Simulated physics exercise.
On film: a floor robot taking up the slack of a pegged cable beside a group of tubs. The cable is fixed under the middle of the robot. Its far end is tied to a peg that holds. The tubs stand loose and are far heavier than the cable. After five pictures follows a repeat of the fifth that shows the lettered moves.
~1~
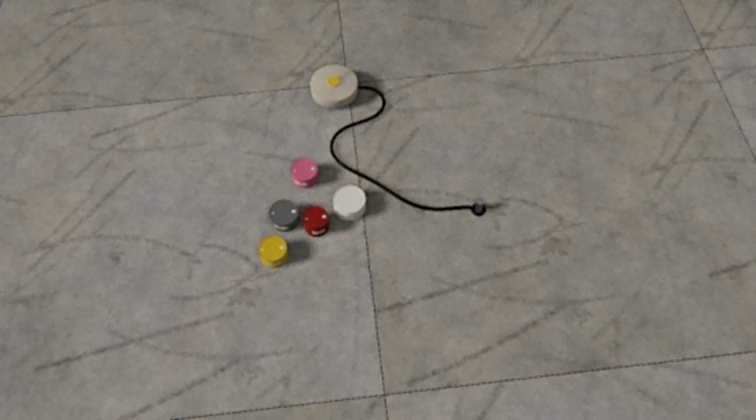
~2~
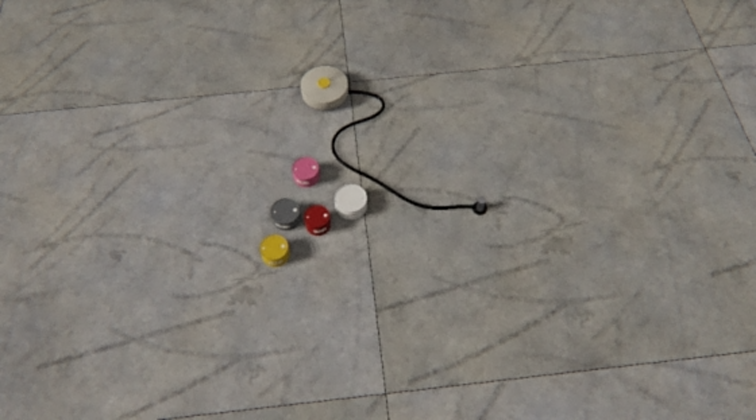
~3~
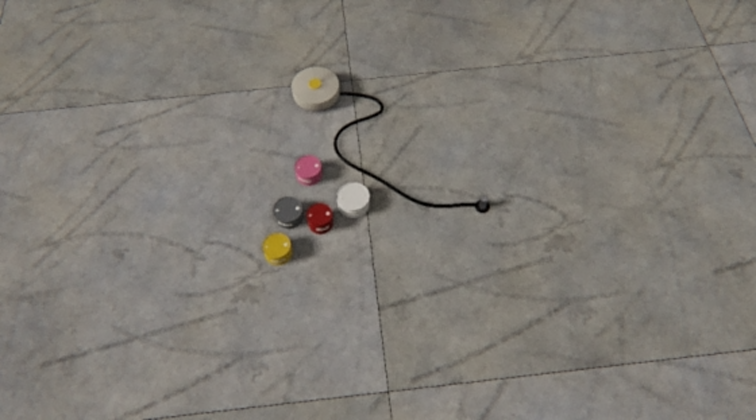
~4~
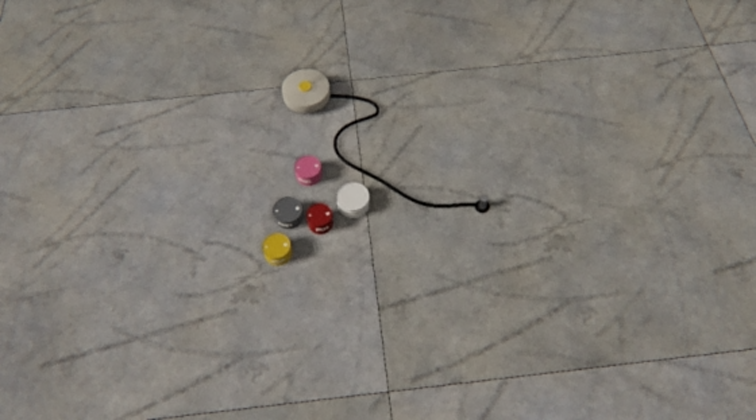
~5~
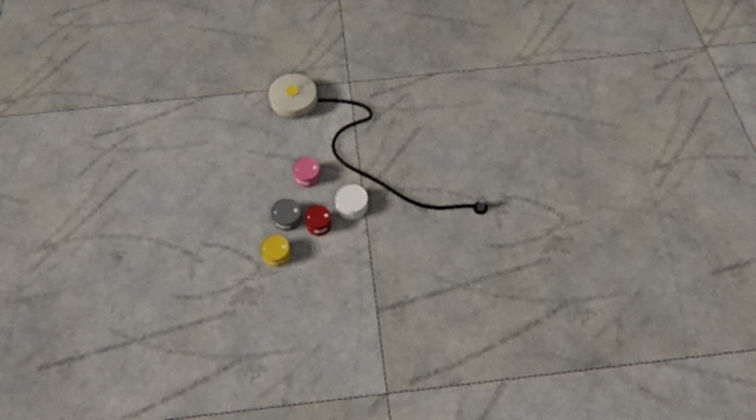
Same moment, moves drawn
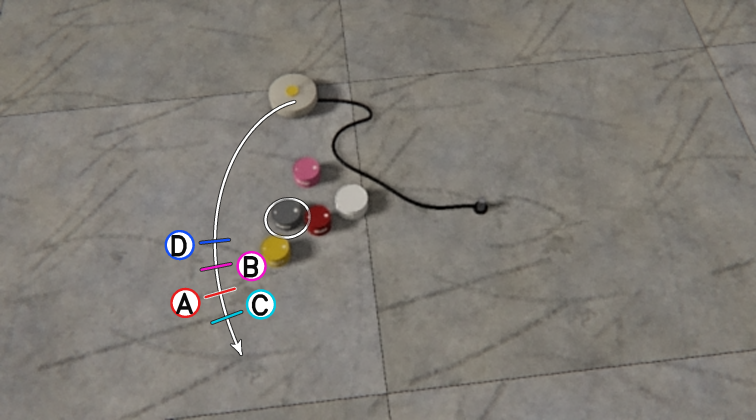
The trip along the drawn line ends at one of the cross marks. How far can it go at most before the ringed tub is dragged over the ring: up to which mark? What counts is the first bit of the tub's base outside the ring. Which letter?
Stop at C.
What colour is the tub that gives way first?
The pink tub.
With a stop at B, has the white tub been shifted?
No.
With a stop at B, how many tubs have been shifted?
The count is none.
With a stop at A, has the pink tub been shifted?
Yes.
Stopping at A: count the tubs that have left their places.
One.
On the copy, A at (220, 293); B at (216, 267); C at (227, 317); D at (215, 241); the ring at (288, 218); the route from (294, 102) via (217, 211) to (241, 354).
On C. First, robot (232, 153); grey tub (287, 215).
Then, robot (213, 235); grey tub (287, 215).
Finally, robot (225, 314); pink tub (315, 198); grey tub (287, 215); the grey tub is still in its ring.
By contrast, A is safe but short; B is safe but short; D is safe but short.
